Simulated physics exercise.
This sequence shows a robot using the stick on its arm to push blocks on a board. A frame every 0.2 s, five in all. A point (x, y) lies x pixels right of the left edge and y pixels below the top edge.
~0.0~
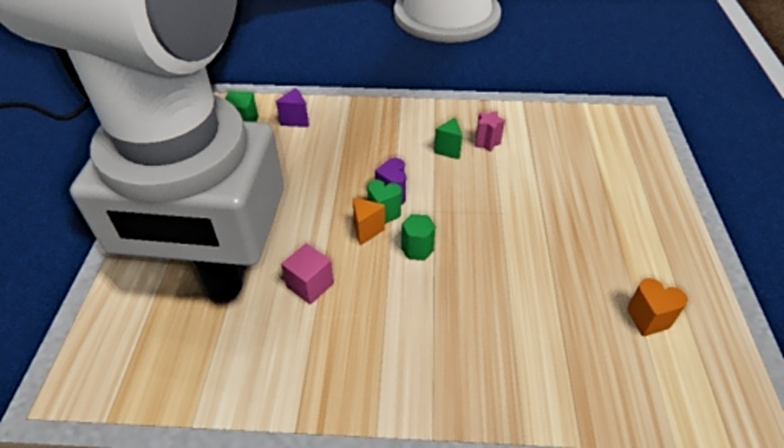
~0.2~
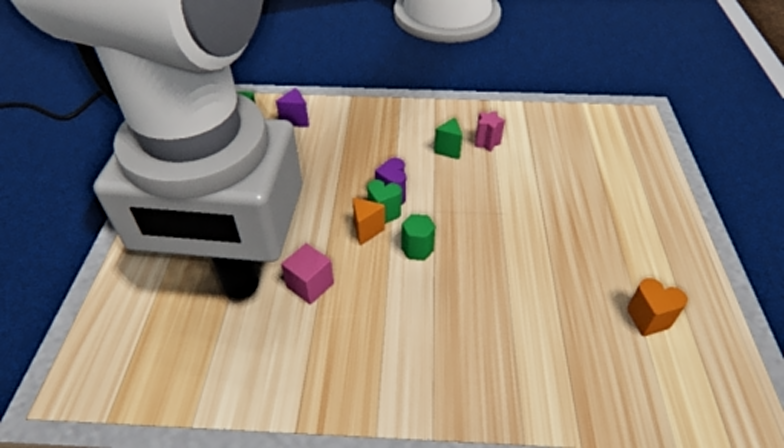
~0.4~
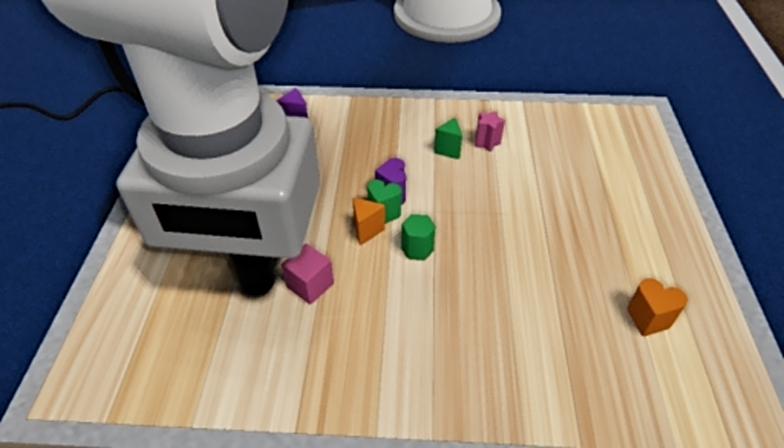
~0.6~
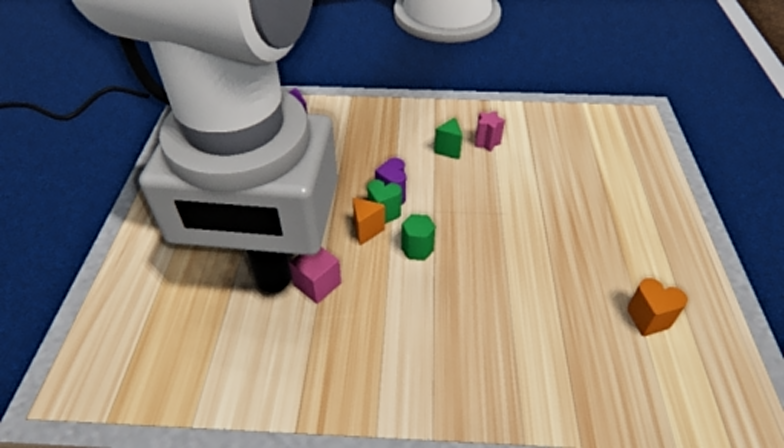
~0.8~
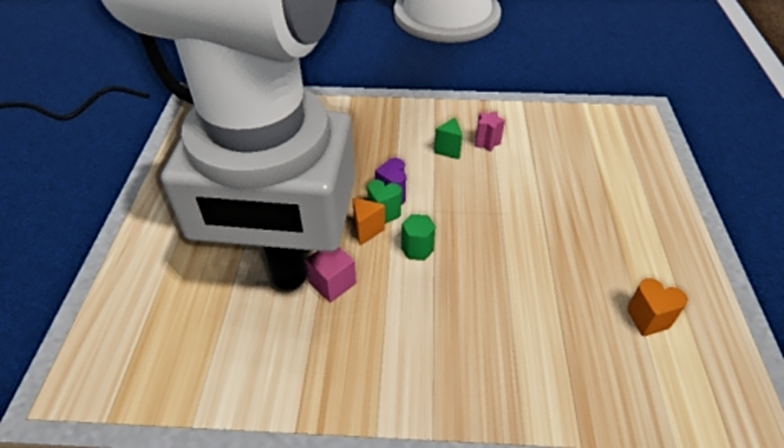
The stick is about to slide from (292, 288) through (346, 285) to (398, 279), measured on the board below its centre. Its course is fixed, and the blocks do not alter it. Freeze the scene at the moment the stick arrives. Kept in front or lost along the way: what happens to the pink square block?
The stick pushes it to the end.
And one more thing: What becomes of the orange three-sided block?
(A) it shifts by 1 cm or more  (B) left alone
The one that fits is B, left alone.
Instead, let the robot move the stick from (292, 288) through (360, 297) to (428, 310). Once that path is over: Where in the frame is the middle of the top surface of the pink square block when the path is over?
In the picture, it is at (431, 256).
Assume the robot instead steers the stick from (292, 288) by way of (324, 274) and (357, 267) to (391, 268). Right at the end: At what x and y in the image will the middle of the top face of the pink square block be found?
I'd place it at (410, 268), taking the centre of its top.
What follows on the original path. Halfway along, stick (345, 273); pink square block (385, 259).
At the end, stick (398, 266); pink square block (434, 262), turned 50° clockwise; orange three-sided block still; green hexagon still.
